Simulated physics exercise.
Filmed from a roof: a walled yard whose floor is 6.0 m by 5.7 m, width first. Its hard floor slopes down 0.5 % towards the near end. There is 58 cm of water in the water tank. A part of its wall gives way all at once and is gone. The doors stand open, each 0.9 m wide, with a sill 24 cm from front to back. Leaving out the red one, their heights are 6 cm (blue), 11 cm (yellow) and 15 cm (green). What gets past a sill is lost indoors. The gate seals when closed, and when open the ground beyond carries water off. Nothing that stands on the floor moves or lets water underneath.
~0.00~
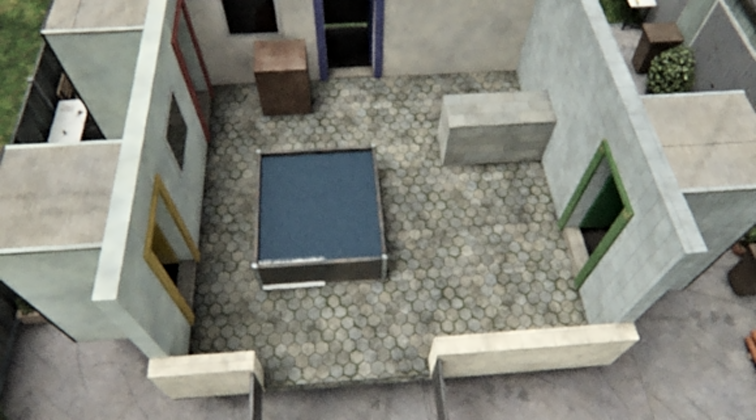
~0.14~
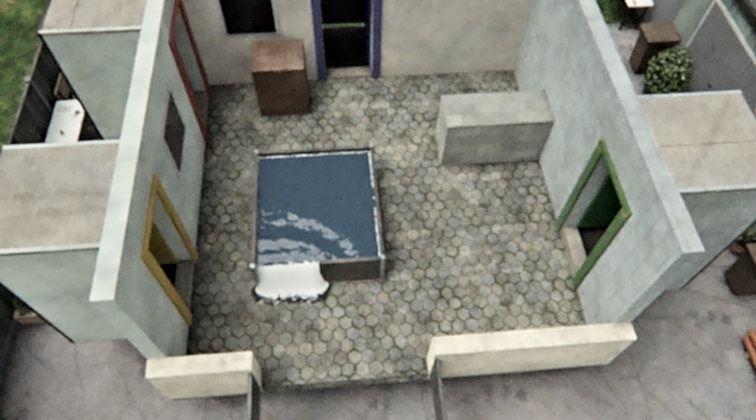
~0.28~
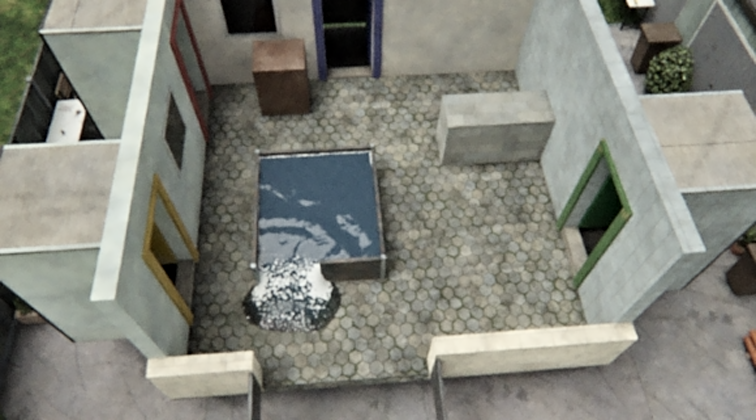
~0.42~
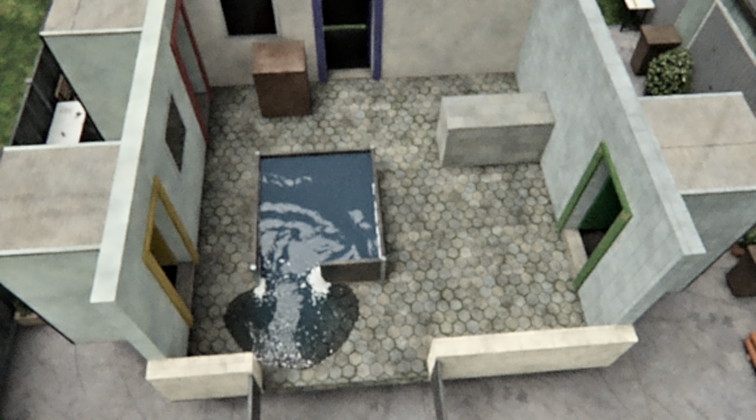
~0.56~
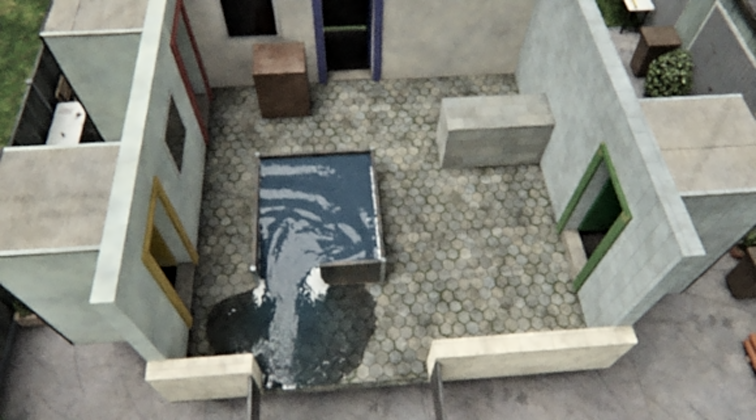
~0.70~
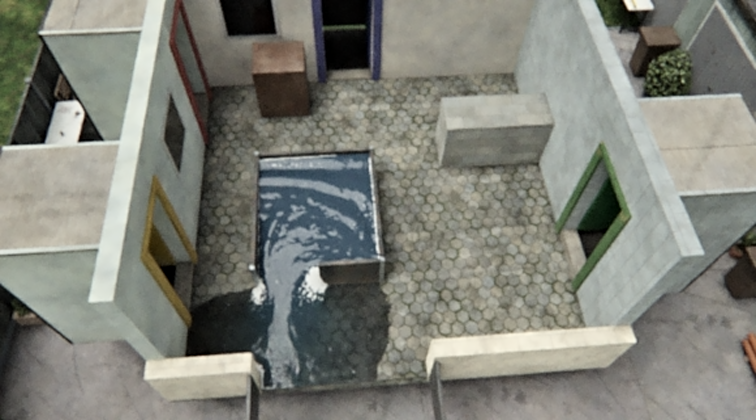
In a walled yard, water pours from the tank's near side and spreads across the paving.
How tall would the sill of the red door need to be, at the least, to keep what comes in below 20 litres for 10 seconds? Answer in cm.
It would have to be roughly 7 cm high.
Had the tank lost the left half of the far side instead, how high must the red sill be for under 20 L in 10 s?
About 29 cm.
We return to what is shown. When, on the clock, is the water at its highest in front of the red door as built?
Near 7.0 s.
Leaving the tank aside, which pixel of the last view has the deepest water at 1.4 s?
Around (184, 378).
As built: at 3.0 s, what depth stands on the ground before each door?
Depths in cm: Blue 0, yellow 10, green 0, red 0.
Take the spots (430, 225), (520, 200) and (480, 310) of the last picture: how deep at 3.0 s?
About 0, 0 and 0 cm.
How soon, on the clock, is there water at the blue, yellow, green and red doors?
Arrival: Blue 5.0 s, yellow 1.6 s, green not in the 10 s, red 3.4 s.
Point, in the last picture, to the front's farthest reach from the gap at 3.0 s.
At about (206, 149).
After 1.4 s water covers 10 % of the floor, deepest (47 cm) near (184, 378); it has not reached the red door.
After 3.0 s water covers 25 % of the floor, deepest (25 cm) near (197, 377); it has not reached the red door.
After 10.0 s water covers 50 % of the floor, deepest (8 cm) near (184, 378); 8 cm at the red door, 0 litres in over its 25 cm sill.
At the red door as built, the water arrived by 3.4 s and peaked near 13 cm at 6.8 s.
With a sill of 6.5 cm, 26 litres would have come in within the 10 s; with 8.5 cm, 11 litres. So under 20 litres takes about 7 cm.
